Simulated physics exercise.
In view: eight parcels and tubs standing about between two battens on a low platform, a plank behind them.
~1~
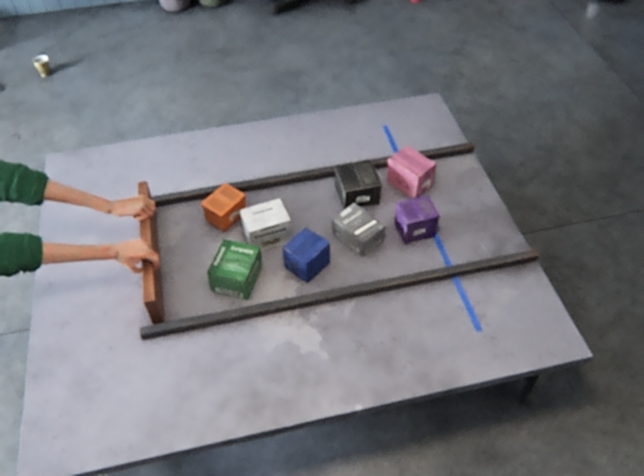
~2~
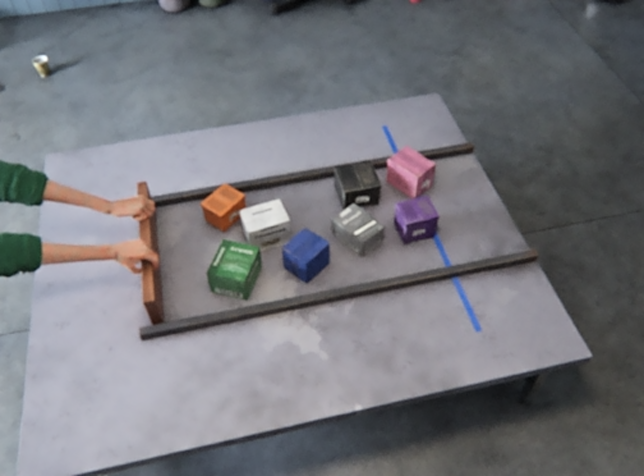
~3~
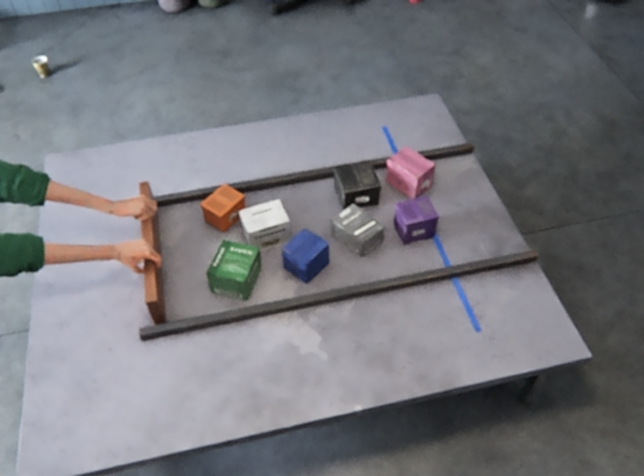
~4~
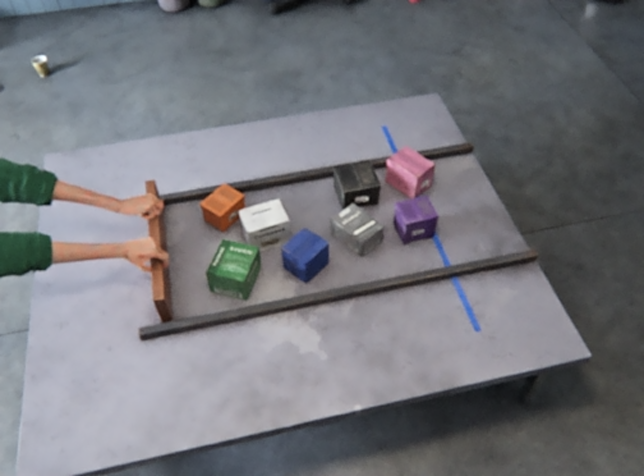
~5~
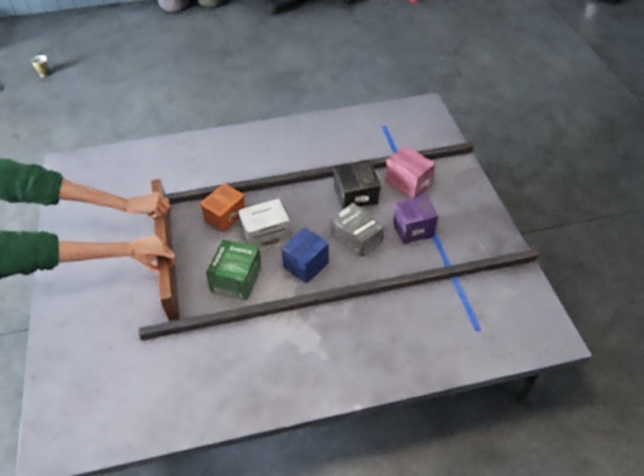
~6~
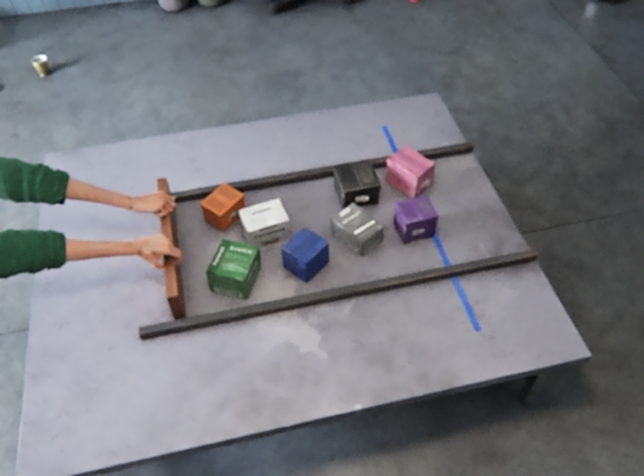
On a low platform, two hands slide a plank slightly right behind eight still boxes.
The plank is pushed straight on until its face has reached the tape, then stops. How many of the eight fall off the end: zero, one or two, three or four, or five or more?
In the end the number that fall off is one or two.
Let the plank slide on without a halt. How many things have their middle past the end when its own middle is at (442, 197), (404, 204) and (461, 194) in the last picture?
The counts: 3, 0 and 5.
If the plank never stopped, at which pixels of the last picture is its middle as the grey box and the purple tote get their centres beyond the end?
At (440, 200) for the grey box; at (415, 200) for the purple tote.
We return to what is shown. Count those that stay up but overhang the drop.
Overhanging: 2.
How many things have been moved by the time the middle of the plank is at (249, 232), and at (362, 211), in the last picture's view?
First 4, then 8.
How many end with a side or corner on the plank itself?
The number is 3.
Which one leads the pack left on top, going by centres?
The pink parcel.
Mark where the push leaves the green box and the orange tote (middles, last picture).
About (454, 223), and the other about (420, 165).
Soon after, none off yet; pink parcel at rest near (410, 172); purple tote at rest near (415, 220); black tote at rest near (356, 185).
Then, none off yet; pink parcel moved a little near (415, 171); purple tote moved about its own width near (448, 216); black tote moved a little near (377, 178).
By the end, the number that fall off is one or two; fallen, purple tote.
